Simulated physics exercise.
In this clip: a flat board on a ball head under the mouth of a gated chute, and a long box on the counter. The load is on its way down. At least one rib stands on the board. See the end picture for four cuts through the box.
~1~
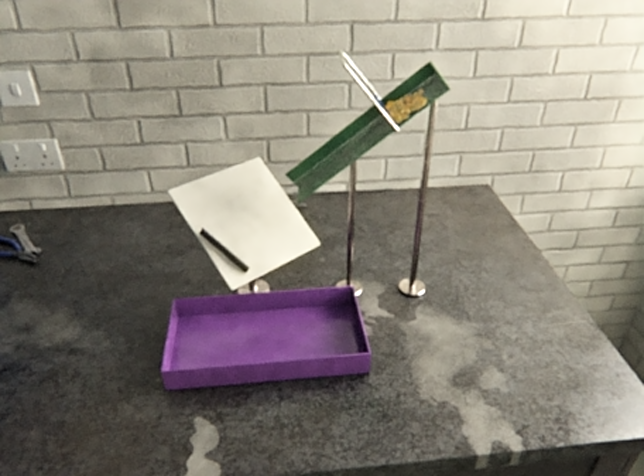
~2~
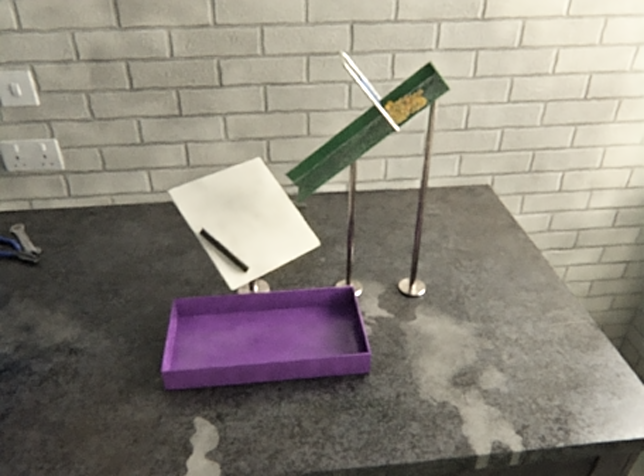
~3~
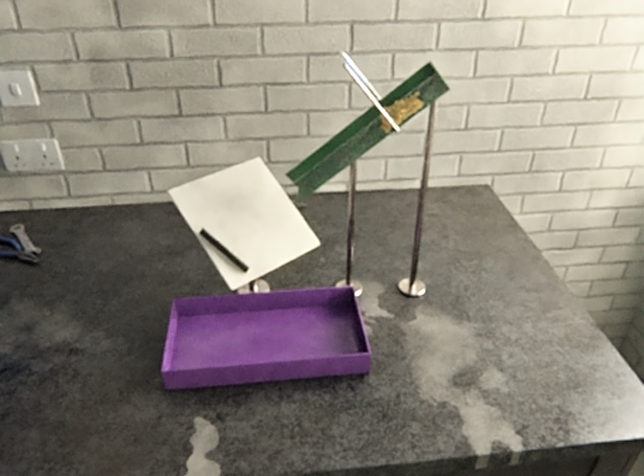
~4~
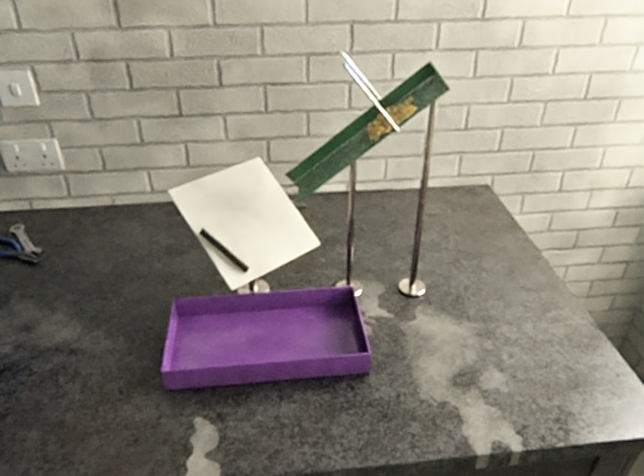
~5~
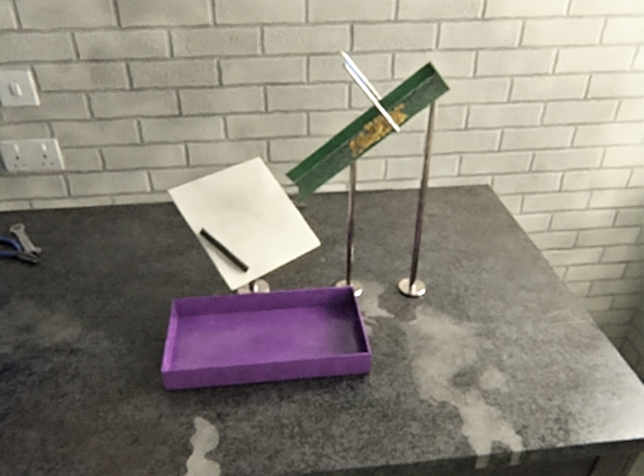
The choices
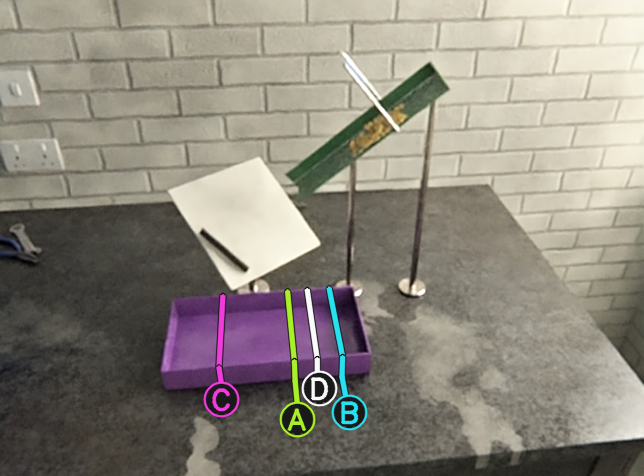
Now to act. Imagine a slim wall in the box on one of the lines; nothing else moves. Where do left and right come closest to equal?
Best: A.
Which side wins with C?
The right side.
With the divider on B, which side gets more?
More lands on the left.
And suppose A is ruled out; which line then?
That would be D.
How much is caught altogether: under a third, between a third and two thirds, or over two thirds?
About that: Over two thirds.
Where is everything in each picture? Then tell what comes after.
In the first picture, load behind the gate near (400, 107), puffed corn balls; lip of the chute near (298, 195), sloping fairly steeply.
In the second picture, middle of the board near (247, 218), tilted fairly steeply; middle of its low edge near (279, 265); of its high edge near (216, 173).
In the third picture, front corners of the box near (162, 371) and (370, 353), empty; front of the load near (384, 126).
In the fourth picture, middle of the load near (386, 118); its front near (371, 137), close to a quarter of the way to the lip; rib from (202, 228) to (250, 268).
In the fifth picture, middle of the load near (382, 129); its front near (352, 147), close to a third of the way to the lip.
On the marked copy, line A crosses the front rim at (294, 360); line B crosses the front rim at (342, 356); line C crosses the front rim at (218, 366); line D crosses the front rim at (317, 358).
With A, of what is caught, close to two thirds on the left of the divider, close to a third on the right.
With B, of what is caught, all but a few on the left of the divider, only a few on the right.
With C, of what is caught, none at all on the left of the divider, the whole lot on the right.
With D, of what is caught, the bulk on the left of the divider, close to a quarter on the right.
